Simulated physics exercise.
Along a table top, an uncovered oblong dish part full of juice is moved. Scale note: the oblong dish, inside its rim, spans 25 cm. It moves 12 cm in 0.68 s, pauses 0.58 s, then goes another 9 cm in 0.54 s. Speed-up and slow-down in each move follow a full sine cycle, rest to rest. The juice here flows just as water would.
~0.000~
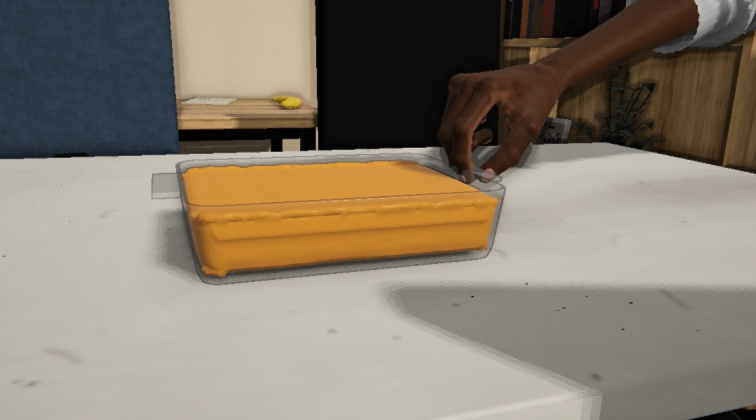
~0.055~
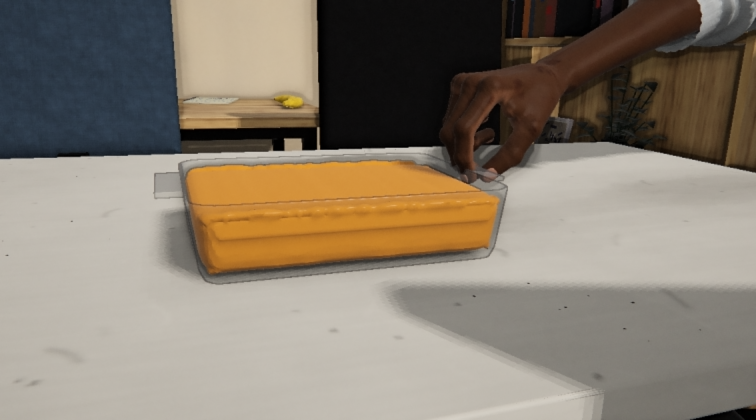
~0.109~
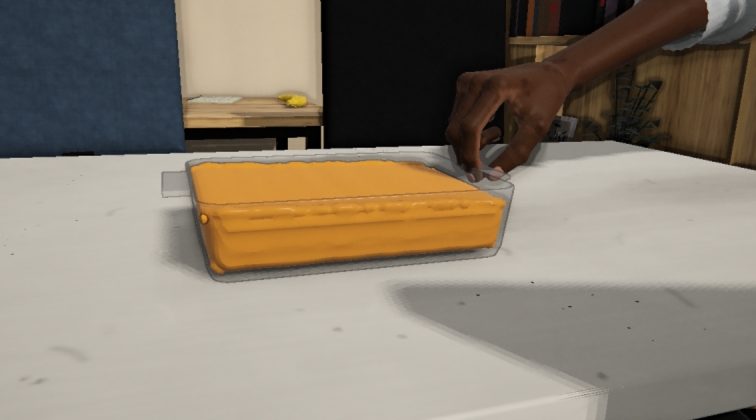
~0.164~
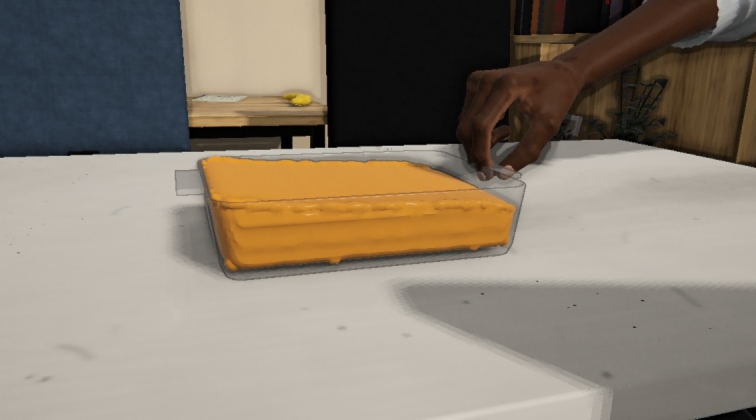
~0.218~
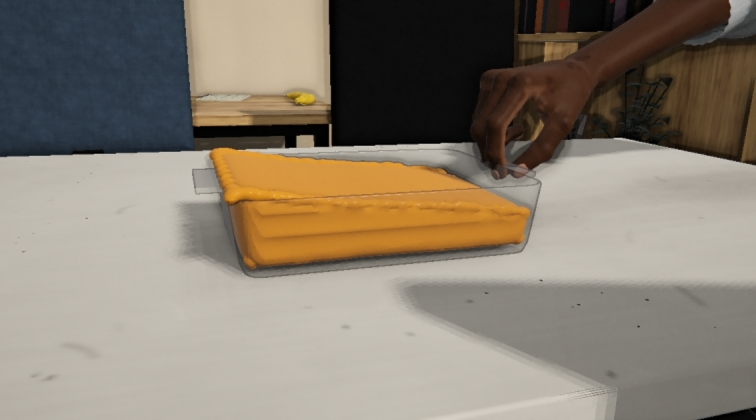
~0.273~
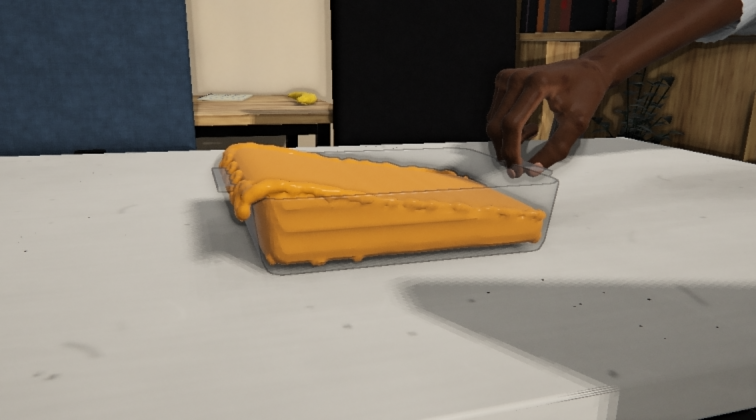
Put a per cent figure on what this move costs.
The move costs about 29 per cent.
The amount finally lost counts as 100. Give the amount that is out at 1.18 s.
70 per cent or so.
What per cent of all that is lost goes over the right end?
Some 60 per cent.
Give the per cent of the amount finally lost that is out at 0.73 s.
It comes to something like 50 per cent at that moment.
Then, 0.73 s in, it has gone 12 cm; 4 per cent is out over the left end and 11 over the right.
Then, 1.18 s in, it has gone 12 cm; 9 per cent is out over the left end and 13 over the right.
Then, 1.64 s in, it has gone 20 cm; 9 per cent is out over the left end and 13 over the right.
Then, 2.09 s in, it has gone 21 cm; 9 per cent is out over the left end and 17 over the right.
Finally, 29 per cent is out in all, 11 of it over the left end.
